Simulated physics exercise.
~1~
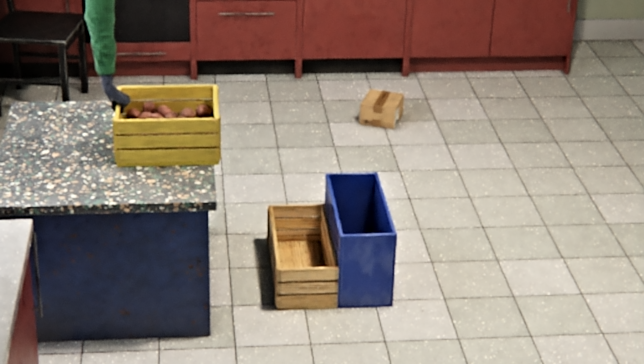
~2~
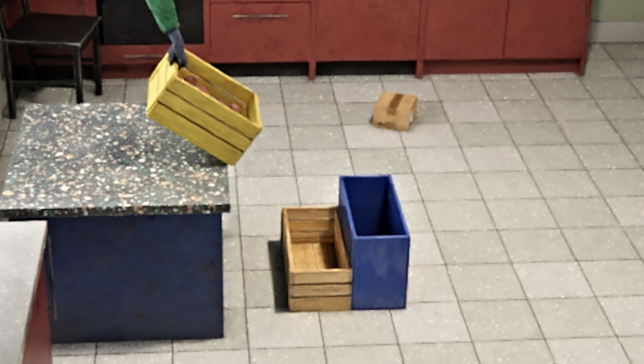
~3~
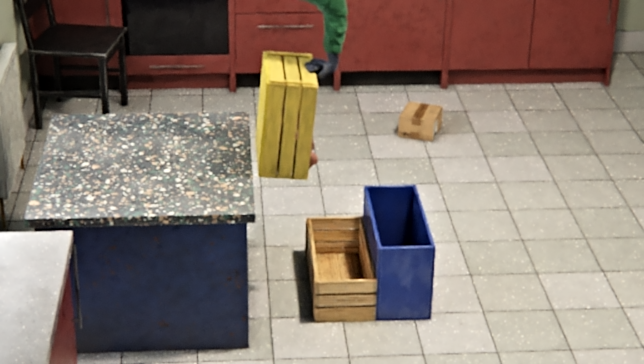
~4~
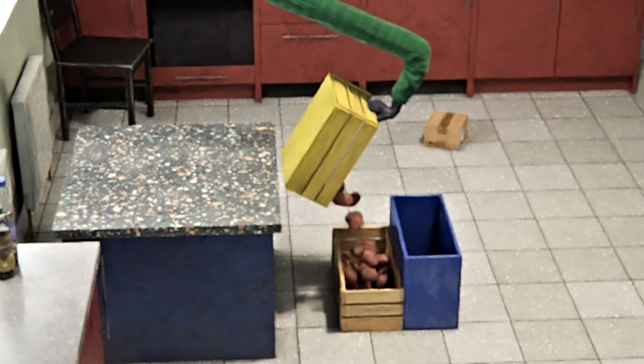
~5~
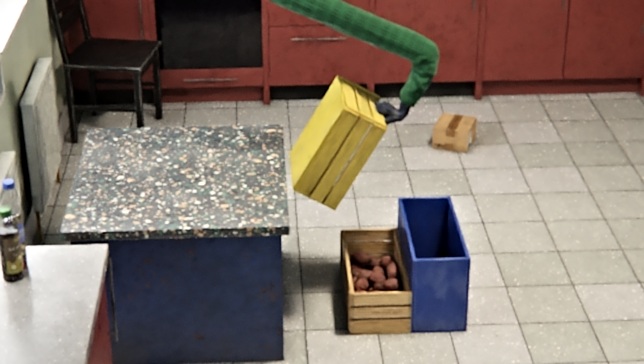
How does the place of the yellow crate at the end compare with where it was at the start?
At the start the yellow crate rests on the right edge of the speckled bench. At the end it is held tilted in the air to the right of the bench, above the wooden tote.
